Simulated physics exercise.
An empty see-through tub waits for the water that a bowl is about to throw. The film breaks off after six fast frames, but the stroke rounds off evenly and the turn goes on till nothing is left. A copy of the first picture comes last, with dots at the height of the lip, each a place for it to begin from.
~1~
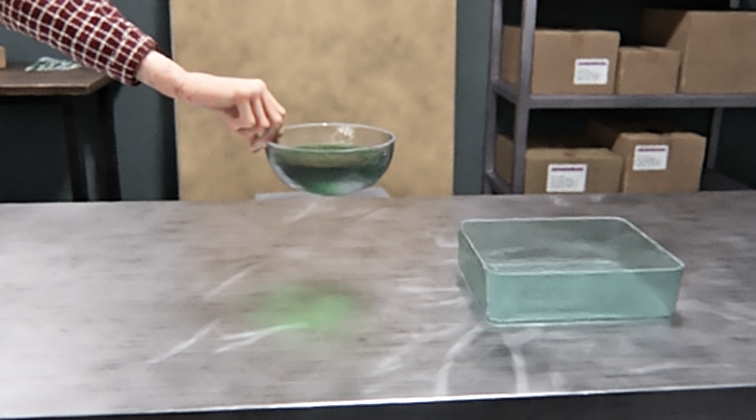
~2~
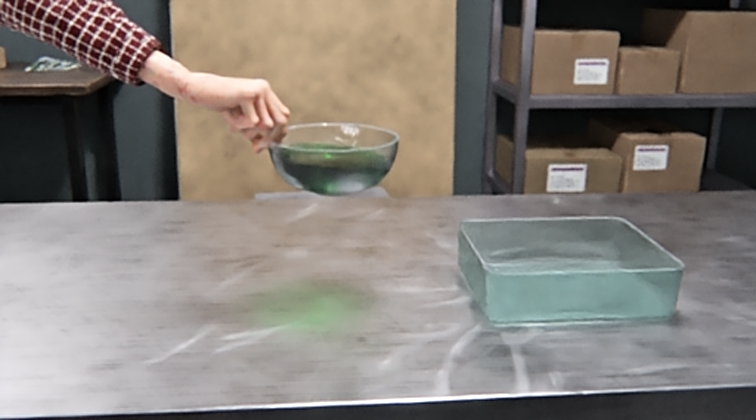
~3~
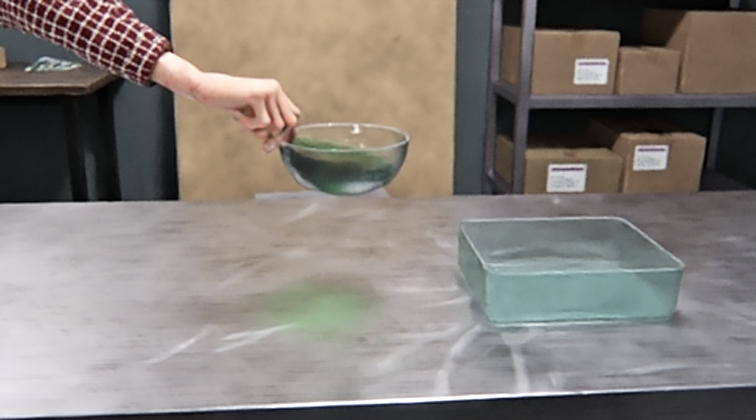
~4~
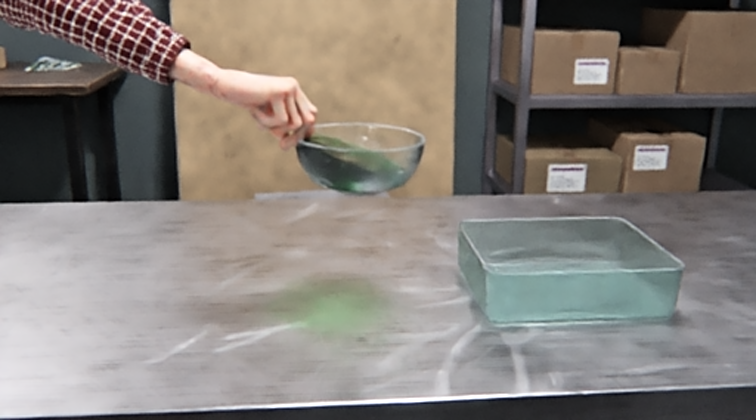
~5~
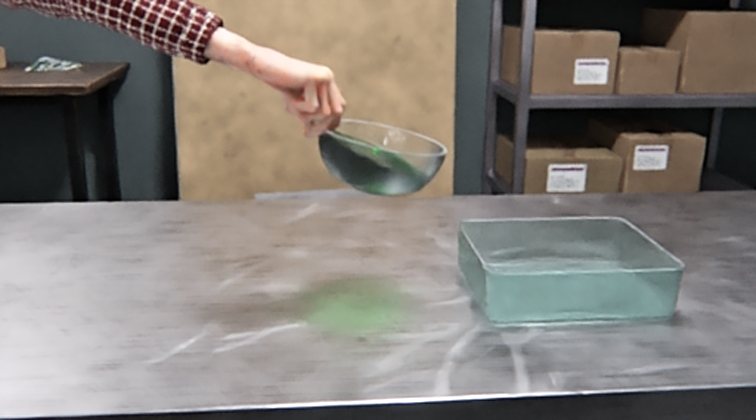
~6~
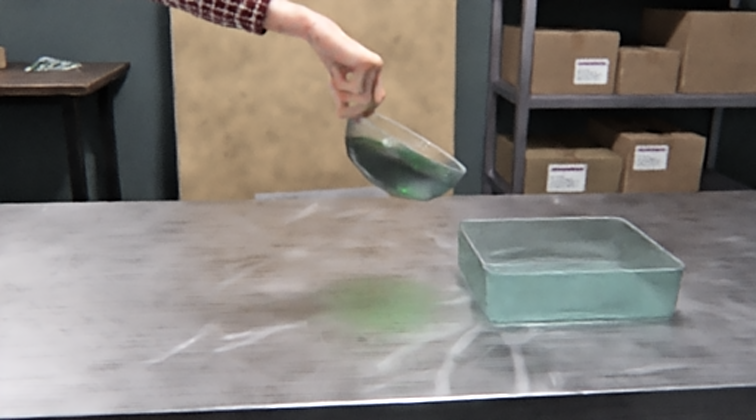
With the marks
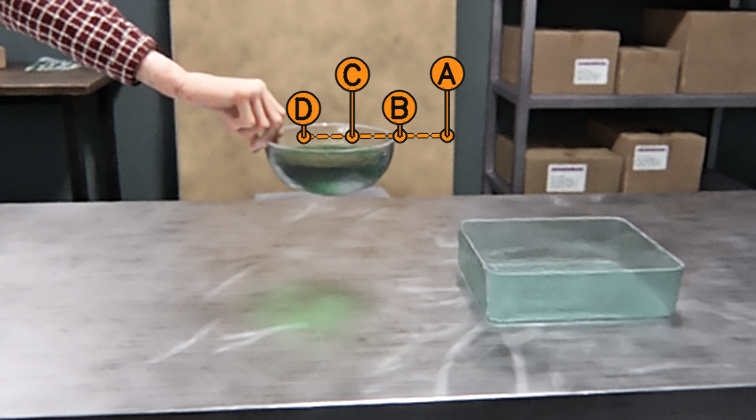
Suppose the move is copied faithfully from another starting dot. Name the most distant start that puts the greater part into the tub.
Choose C.
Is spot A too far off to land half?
No, not at all.
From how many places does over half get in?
Three of them.
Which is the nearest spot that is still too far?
D it is.
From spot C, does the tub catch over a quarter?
Yes.
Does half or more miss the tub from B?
No, not at all.
On the marked copy, A at (447, 135); B at (399, 135); C at (352, 136); D at (303, 136).
Choosing A, about 73 % lands in the tub, 7 % falls short and 20 % goes beside or beyond.
Choosing B, about 75 % lands in the tub, 3 % falls short and 22 % goes beside or beyond.
Choosing C, about 67 % lands in the tub, 22 % falls short and 11 % goes beside or beyond.
Choosing D, about 17 % lands in the tub, 78 % falls short and 5 % goes beside or beyond.
